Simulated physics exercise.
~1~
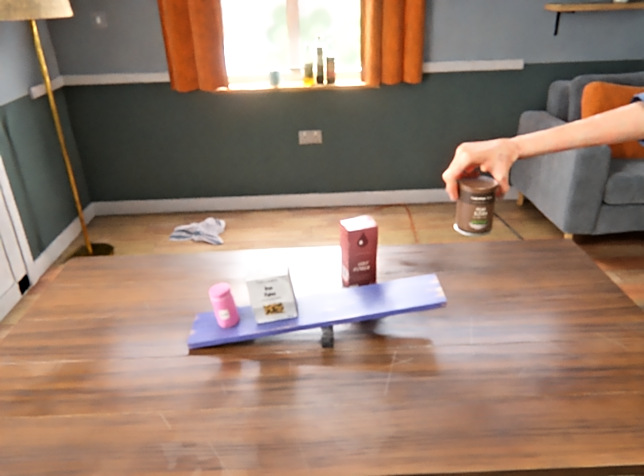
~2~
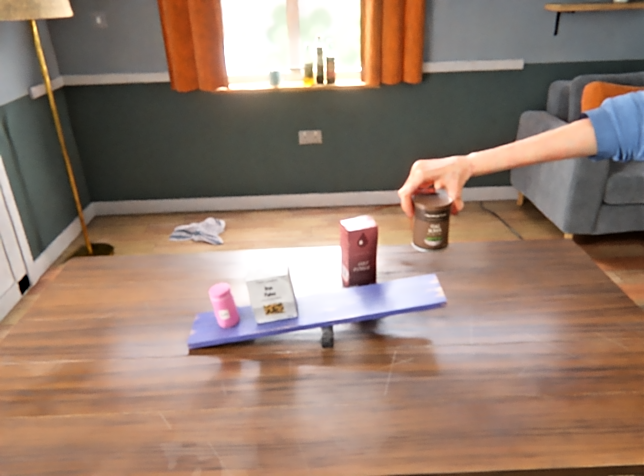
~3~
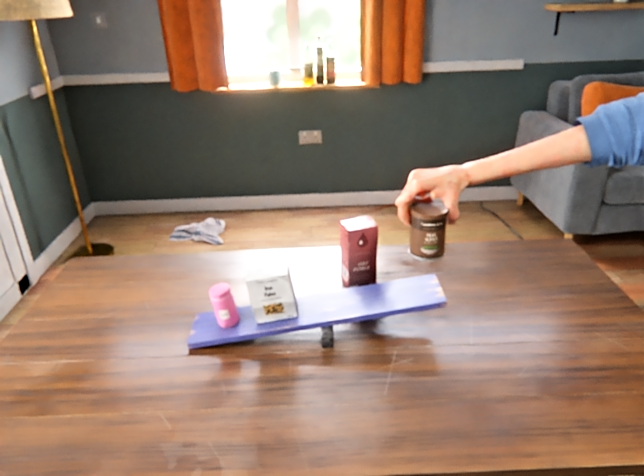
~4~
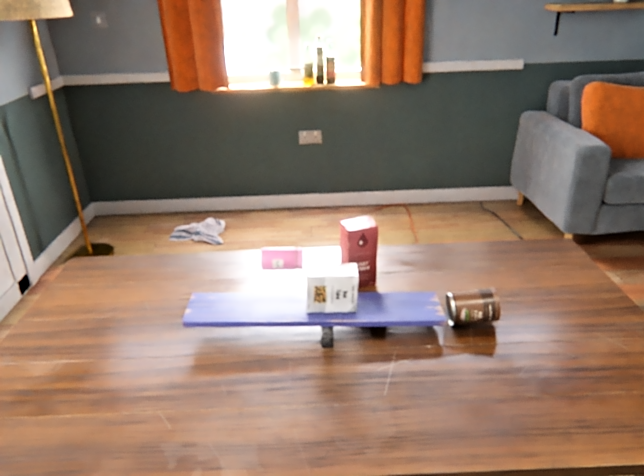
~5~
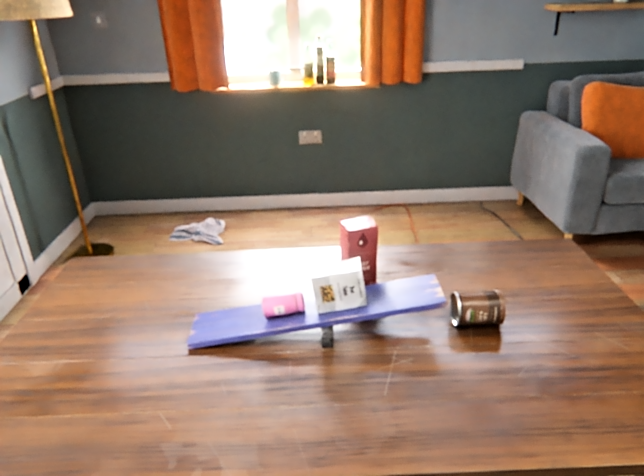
A hand lowered a brown tin over the raised right end of a blue plank and let go, jolting the pink shaker and white packet onto their sides; the tin ended up lying on the table, and the plank tilted back down to the left.
